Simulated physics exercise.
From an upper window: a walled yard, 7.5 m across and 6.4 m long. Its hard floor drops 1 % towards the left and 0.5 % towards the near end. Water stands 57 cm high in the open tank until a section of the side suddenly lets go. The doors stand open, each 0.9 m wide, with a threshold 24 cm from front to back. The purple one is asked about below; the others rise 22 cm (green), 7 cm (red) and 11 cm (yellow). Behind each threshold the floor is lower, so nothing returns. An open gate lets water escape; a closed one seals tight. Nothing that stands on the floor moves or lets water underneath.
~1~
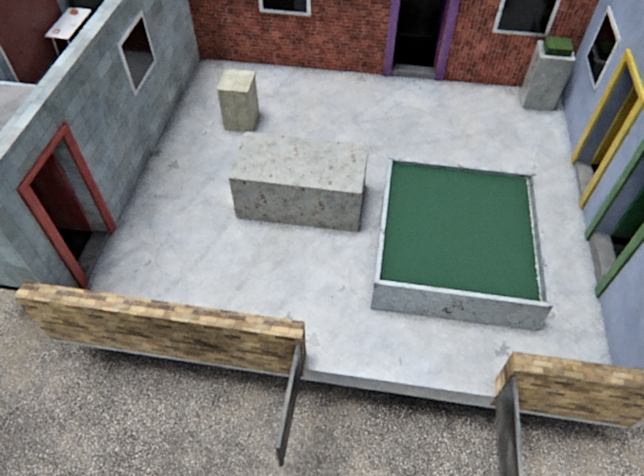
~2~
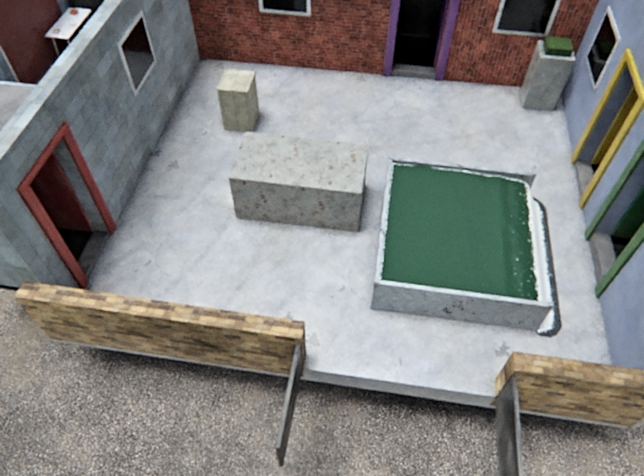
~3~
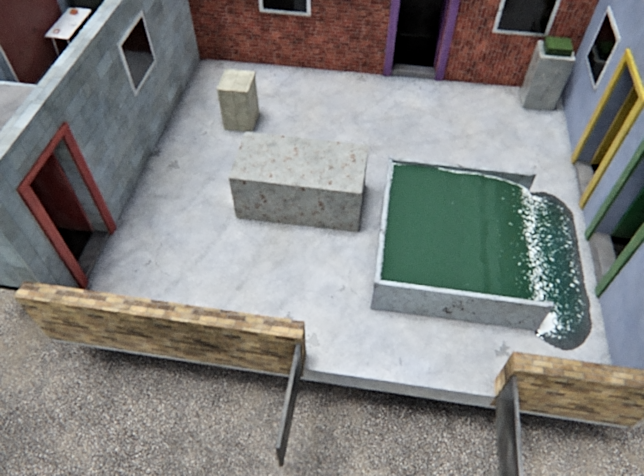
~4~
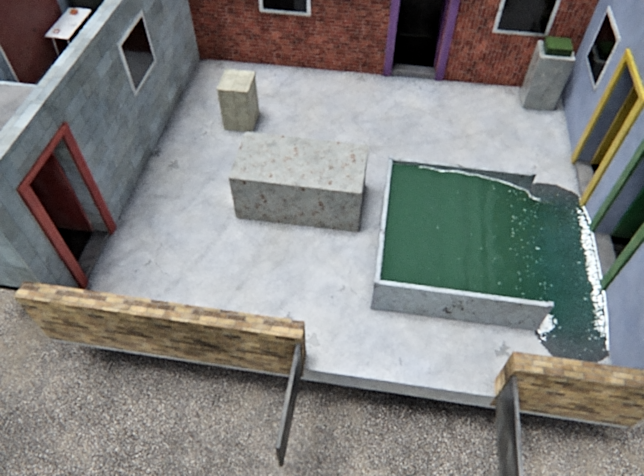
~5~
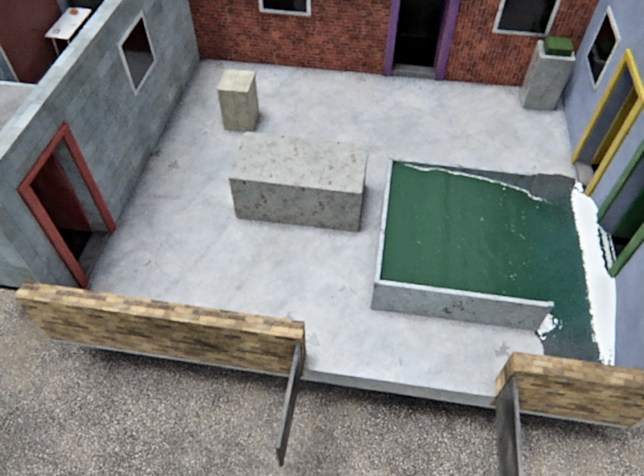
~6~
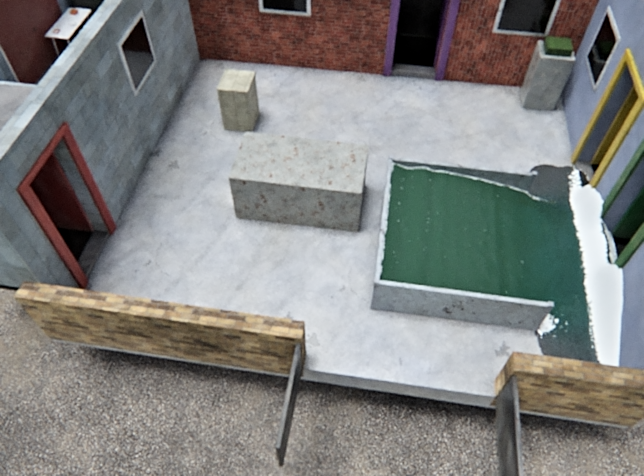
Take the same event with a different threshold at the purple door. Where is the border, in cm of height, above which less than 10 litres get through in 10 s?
Some 6.5 cm above the ground.
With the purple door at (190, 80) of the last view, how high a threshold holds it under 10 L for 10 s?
About 8.5 cm.
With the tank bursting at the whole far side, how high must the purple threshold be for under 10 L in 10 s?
About 26 cm.
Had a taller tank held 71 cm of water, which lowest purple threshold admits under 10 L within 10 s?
Some 8.0 cm.
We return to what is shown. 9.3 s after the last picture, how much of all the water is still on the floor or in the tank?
Roughly 80 in a hundred.
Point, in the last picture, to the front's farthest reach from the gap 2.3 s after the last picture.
At about (393, 78).
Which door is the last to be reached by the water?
The red one.
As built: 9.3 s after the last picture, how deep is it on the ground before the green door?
About 9.0 cm.
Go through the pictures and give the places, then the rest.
The first picture shows the open tank at (461, 227) is whole and still, 57 cm deep; the purple door at (420, 33) is dry.
In the second picture, the gap is at (530, 251), the front 0.3 m out at (554, 327); the back of the open tank holds 57 cm.
In the third picture, the front is at (585, 306), 0.8 m from the gap at (529, 253); 1.8 m2 of floor is wet, 57 cm left at the back.
In the fourth picture, the front is at (578, 199), 1.0 m from the gap at (529, 253); 2.7 m2 of floor is wet, 57 cm left at the back.
In the fifth picture, the front is at a hidden place, 1.1 m from the gap at (528, 254); 3.1 m2 of floor is wet, 57 cm left at the back.
In the sixth picture, the gap is at (528, 254), the front 1.3 m out at (572, 169); the back of the open tank holds 54 cm; the purple door at (420, 33), 4.8 m from the gap, is still 3.5 m from the nearest water.
Then, 0.7 s after the last picture water covers 10 % of the floor, deepest (44 cm) near (609, 395); it has not reached the purple door.
Then, 2.3 s after the last picture water covers 35 % of the floor, deepest (31 cm) near (595, 393); 7 cm at the purple door, 0 litres in over its 13 cm threshold.
Then, 9.3 s after the last picture water covers 85 % of the floor, deepest (10 cm) near (122, 213); 5 cm at the purple door, 0 litres in over its 13 cm threshold.
At the purple door as built, the water peaked near 11 cm, 2.9 s after the last picture.
With a threshold of 6 cm, 13 litres would have come in within the 10 s; with 8 cm, 4 litres. So under 10 litres takes about 6.5 cm.
